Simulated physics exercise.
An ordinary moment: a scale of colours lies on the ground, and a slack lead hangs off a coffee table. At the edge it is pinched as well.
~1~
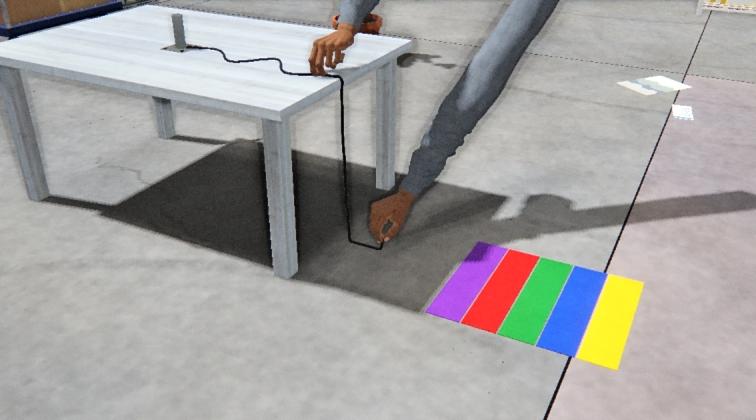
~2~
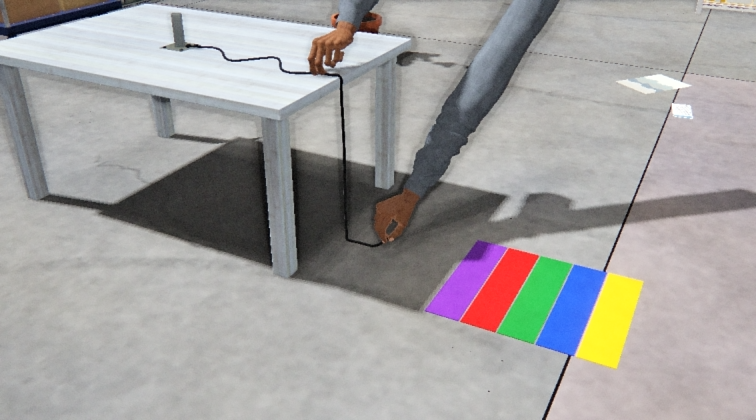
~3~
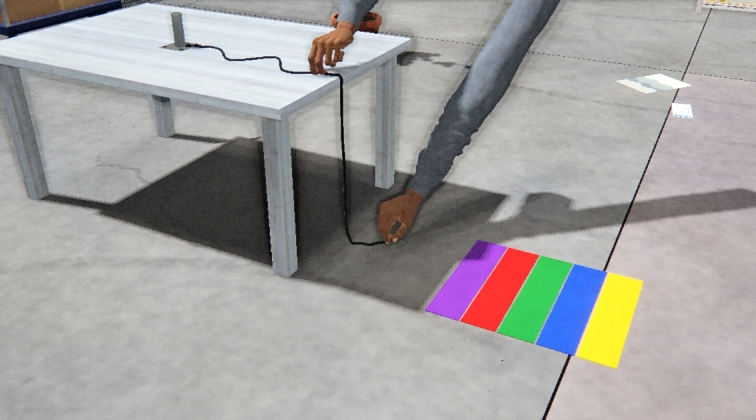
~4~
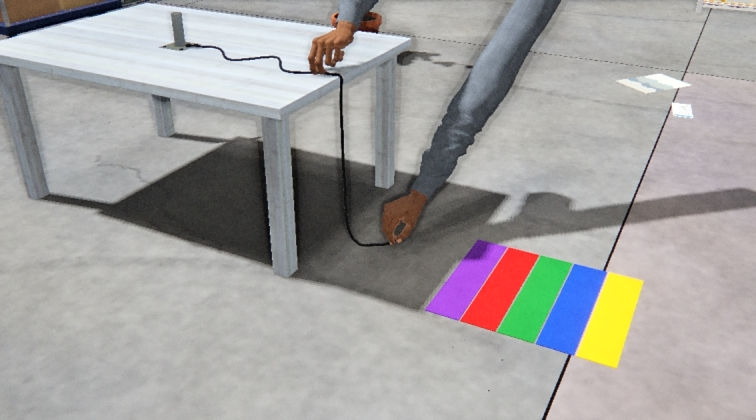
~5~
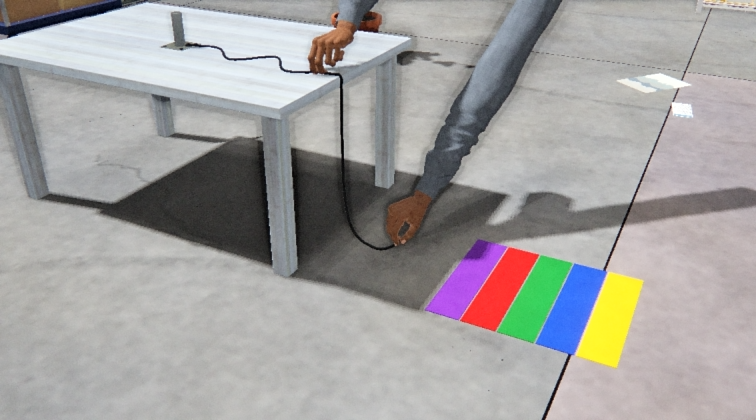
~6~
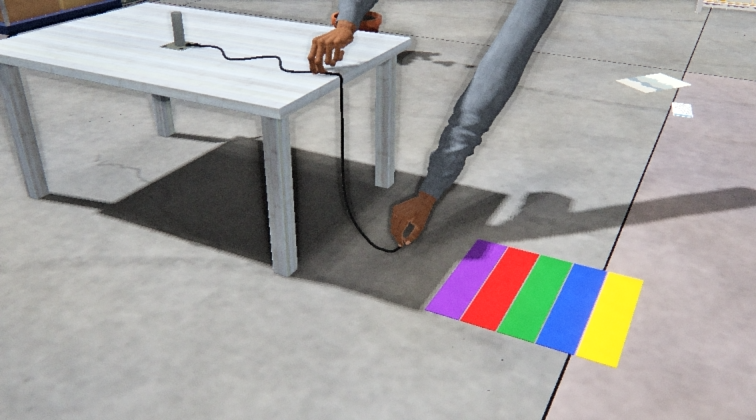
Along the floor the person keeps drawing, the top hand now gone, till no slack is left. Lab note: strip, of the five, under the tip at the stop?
Green.
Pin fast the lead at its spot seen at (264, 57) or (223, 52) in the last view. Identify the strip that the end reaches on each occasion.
Colour per try: Red / green.
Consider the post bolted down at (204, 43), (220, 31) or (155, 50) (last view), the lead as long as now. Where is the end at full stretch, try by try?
Results per try: (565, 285); (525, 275); (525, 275).
A little later, end near (472, 261); over purple.
Next, end near (516, 272); over red.
When it is tight, end near (543, 279); over green. It halts on the green strip.
